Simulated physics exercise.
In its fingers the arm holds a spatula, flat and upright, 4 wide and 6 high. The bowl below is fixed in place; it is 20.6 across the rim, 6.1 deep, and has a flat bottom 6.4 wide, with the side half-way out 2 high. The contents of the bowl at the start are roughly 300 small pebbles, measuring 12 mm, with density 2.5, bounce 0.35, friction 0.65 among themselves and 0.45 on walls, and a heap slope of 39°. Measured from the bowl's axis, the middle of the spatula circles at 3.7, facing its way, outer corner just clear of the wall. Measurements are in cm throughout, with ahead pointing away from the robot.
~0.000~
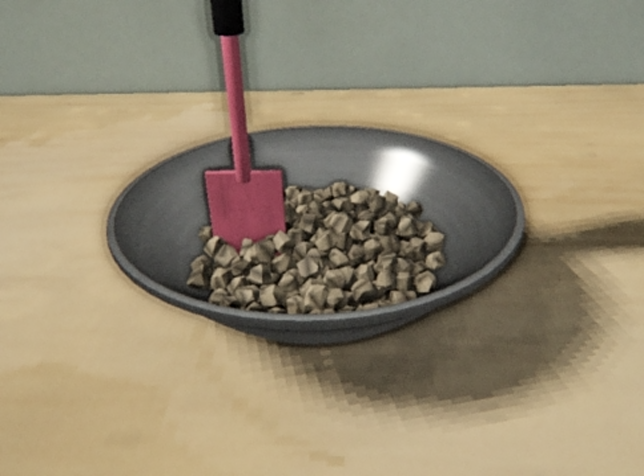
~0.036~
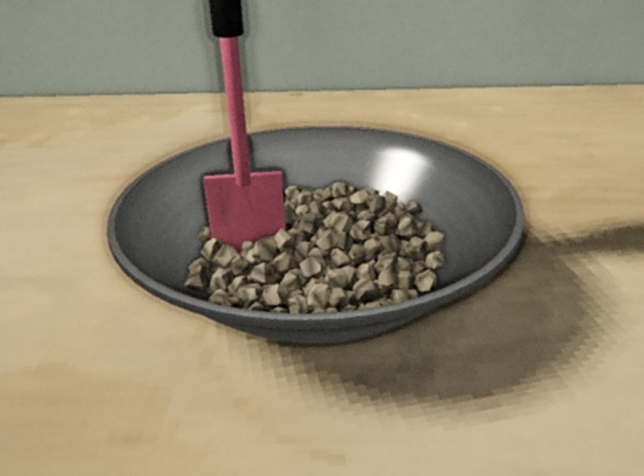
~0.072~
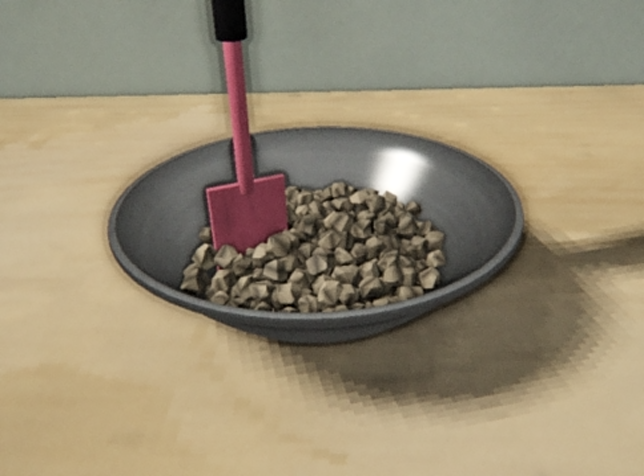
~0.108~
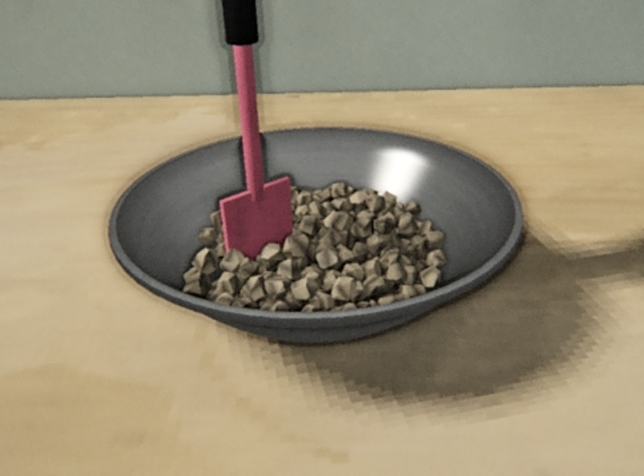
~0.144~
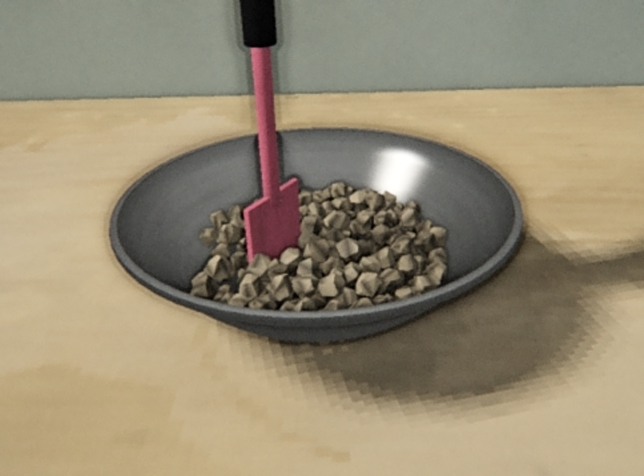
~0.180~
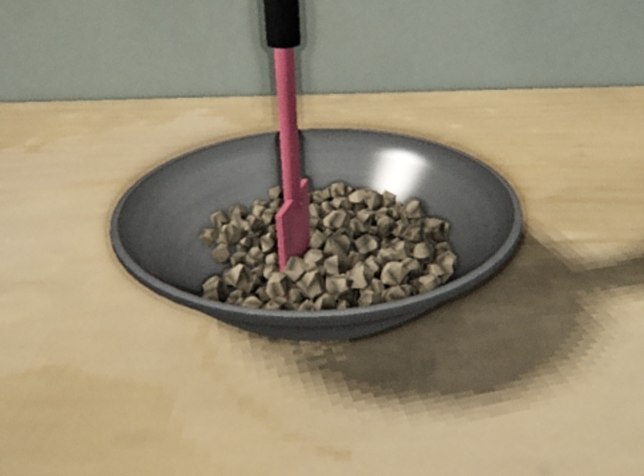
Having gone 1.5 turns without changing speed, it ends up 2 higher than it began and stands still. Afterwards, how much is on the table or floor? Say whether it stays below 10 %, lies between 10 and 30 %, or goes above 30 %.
It stays below 10 %.
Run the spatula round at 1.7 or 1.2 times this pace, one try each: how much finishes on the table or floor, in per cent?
About 10 and 0 per cent.
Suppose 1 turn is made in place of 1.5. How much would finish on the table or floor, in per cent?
Then some 0 per cent.
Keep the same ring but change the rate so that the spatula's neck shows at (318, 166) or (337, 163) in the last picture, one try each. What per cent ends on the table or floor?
Near 0 in a hundred for the first and near 5 in a hundred for the second.
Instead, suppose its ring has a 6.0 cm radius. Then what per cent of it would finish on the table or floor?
That would come to roughly 0 percent.
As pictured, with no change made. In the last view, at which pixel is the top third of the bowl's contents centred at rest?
The centre is near pixel (348, 217).
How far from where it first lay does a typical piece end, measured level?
Level distance: About 6 cm.
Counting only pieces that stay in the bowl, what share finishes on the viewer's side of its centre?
Some 45 per cent.
After 0.57 s, 257° round, highest piece 8 above the table; 294 in the bowl, 1 on the table or floor.
After 0.96 s, 79° round, highest piece 7 above the table; 293 in the bowl, 2 on the table or floor.
After 1.35 s, 180° round, highest piece 7 above the table; 293 in the bowl, 2 on the table or floor.
After 2.05 s, 180° round, highest piece 7 above the table; 293 in the bowl, 2 on the table or floor.
In the end, 293 in the bowl, 2 on the table or floor. That is 1 % on the table or floor.
